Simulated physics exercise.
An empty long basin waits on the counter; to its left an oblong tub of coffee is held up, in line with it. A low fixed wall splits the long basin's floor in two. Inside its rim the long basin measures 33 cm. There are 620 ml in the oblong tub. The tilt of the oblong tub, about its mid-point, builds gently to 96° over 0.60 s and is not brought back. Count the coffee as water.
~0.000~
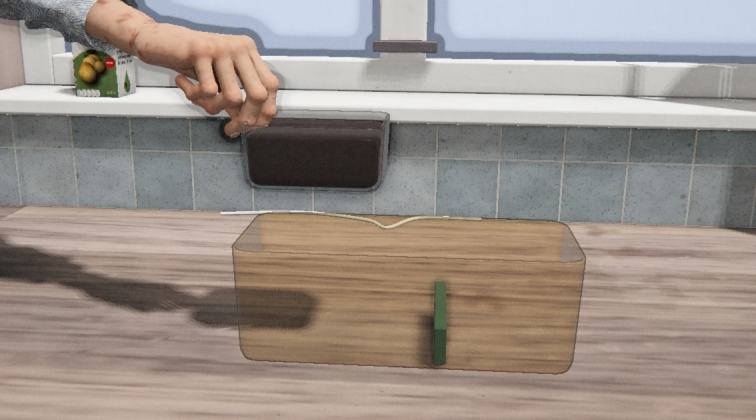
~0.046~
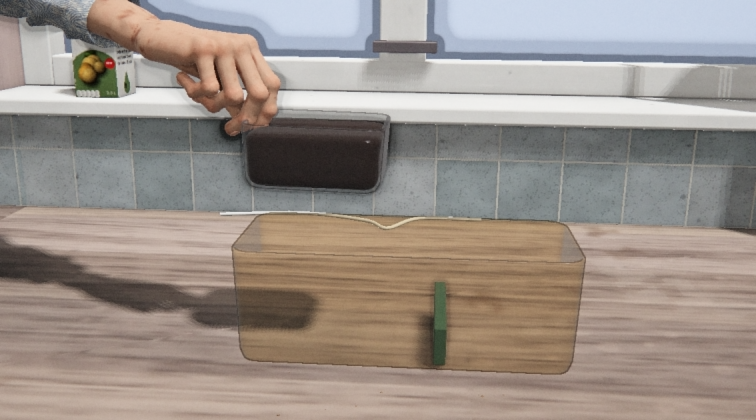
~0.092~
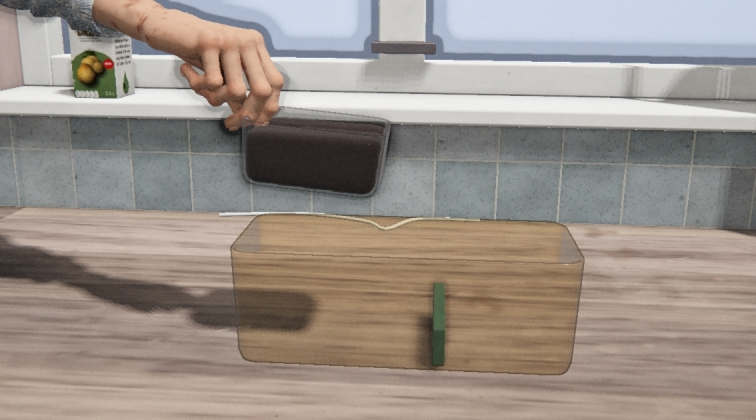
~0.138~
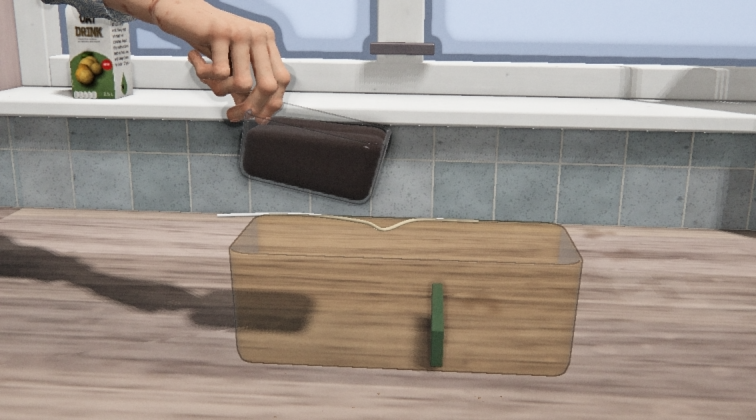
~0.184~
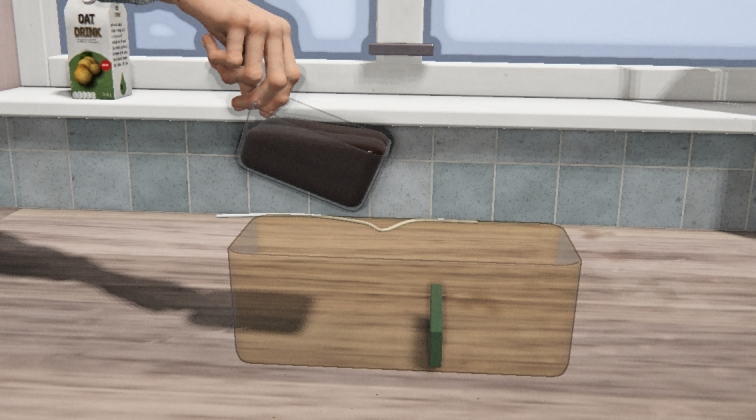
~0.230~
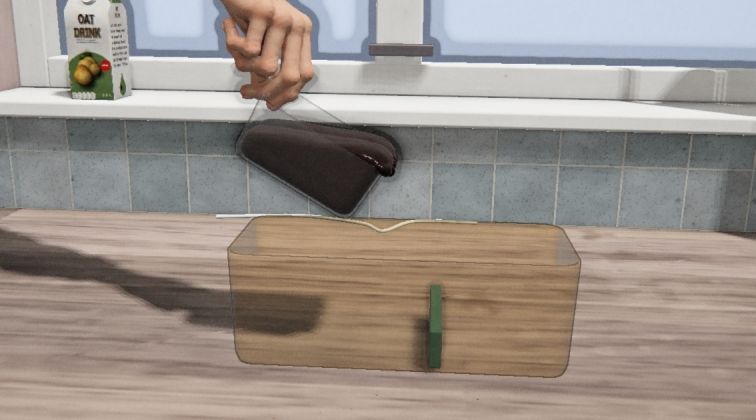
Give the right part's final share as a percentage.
About 37 per cent.
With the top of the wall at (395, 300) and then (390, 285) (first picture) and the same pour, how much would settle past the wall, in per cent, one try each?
In turn about 80 and 80 per cent.
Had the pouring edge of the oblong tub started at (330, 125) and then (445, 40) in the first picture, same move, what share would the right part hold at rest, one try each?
In turn about 10 and 70 per cent.
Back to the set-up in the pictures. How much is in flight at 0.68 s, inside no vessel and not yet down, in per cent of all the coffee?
Near 4 in a hundred.
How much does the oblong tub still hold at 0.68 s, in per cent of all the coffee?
Near 5 in a hundred.
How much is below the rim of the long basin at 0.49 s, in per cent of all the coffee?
Some 56 per cent.
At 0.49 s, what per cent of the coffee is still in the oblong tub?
Near 18 in a hundred.
Then, 0.49 s in, the tilt is 88° and 18 per cent is still to pour, 28 is left of the wall and 28 right of it.
Then, 0.68 s in, the tilt is 96° and 5 per cent is still to pour, 52 is left of the wall and 37 right of it.
Then, 0.88 s in, the tilt is 96° and 2 per cent is still to pour, 54 is left of the wall and 38 right of it.
Then, 1.10 s in, the tilt is 96° and 0 per cent is still to pour, 57 is left of the wall and 37 right of it.
Finally, 57 per cent lies left of the wall, 37 right of it and 6 outside.
